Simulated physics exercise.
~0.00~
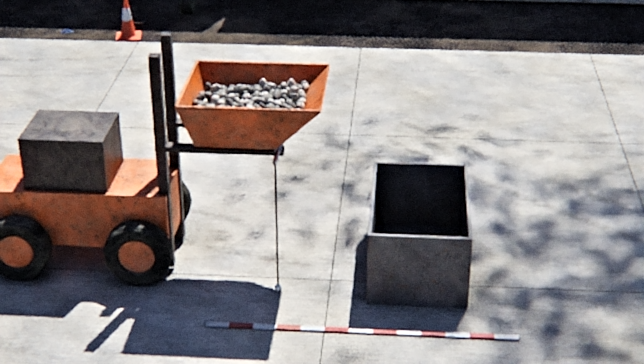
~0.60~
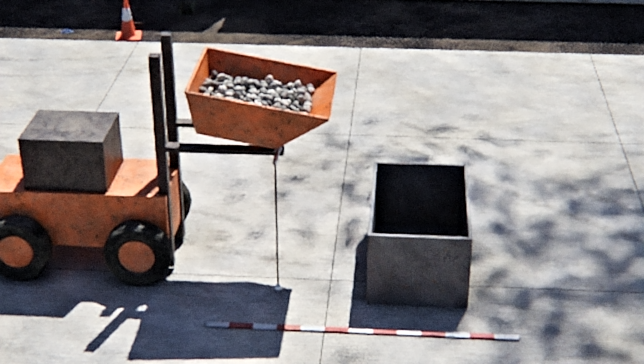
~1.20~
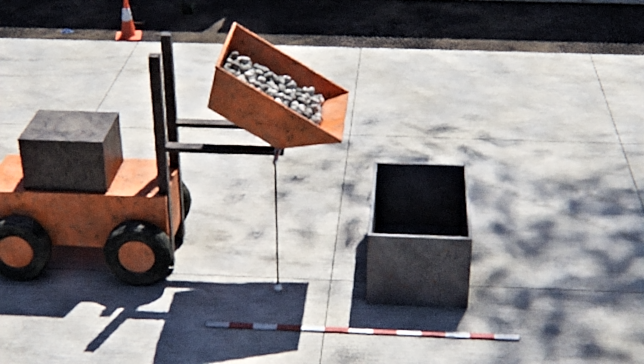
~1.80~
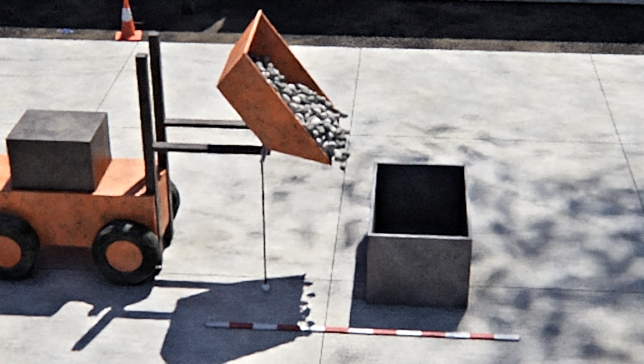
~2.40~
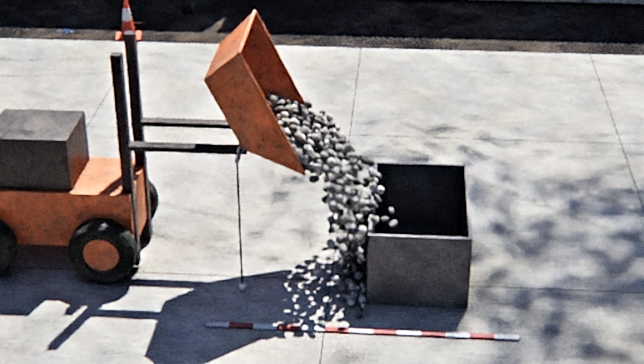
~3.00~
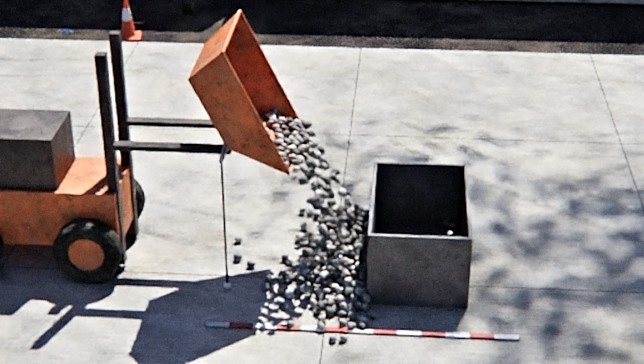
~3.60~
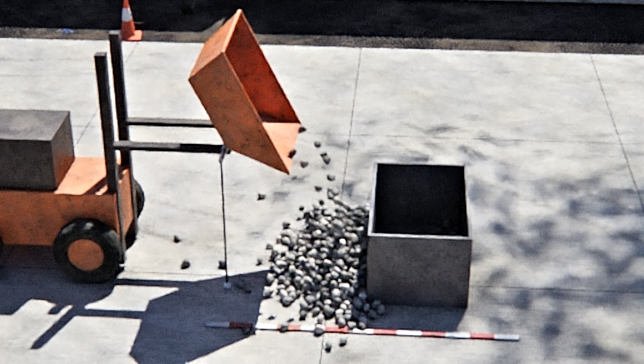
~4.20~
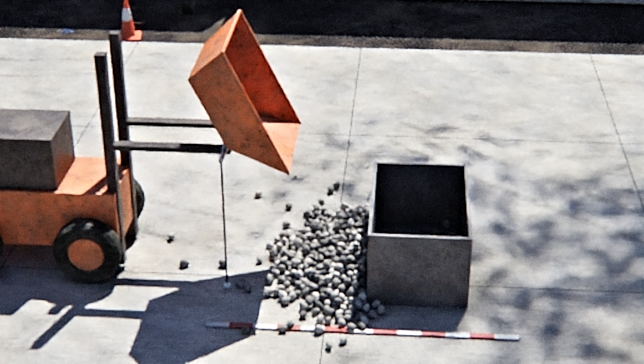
An orange forklift tilted its raised skip of grey stones toward a dark open bin, then rolled backward to the left as they poured out, so nearly all of them landed in a heap on the ground against the bin's left side.
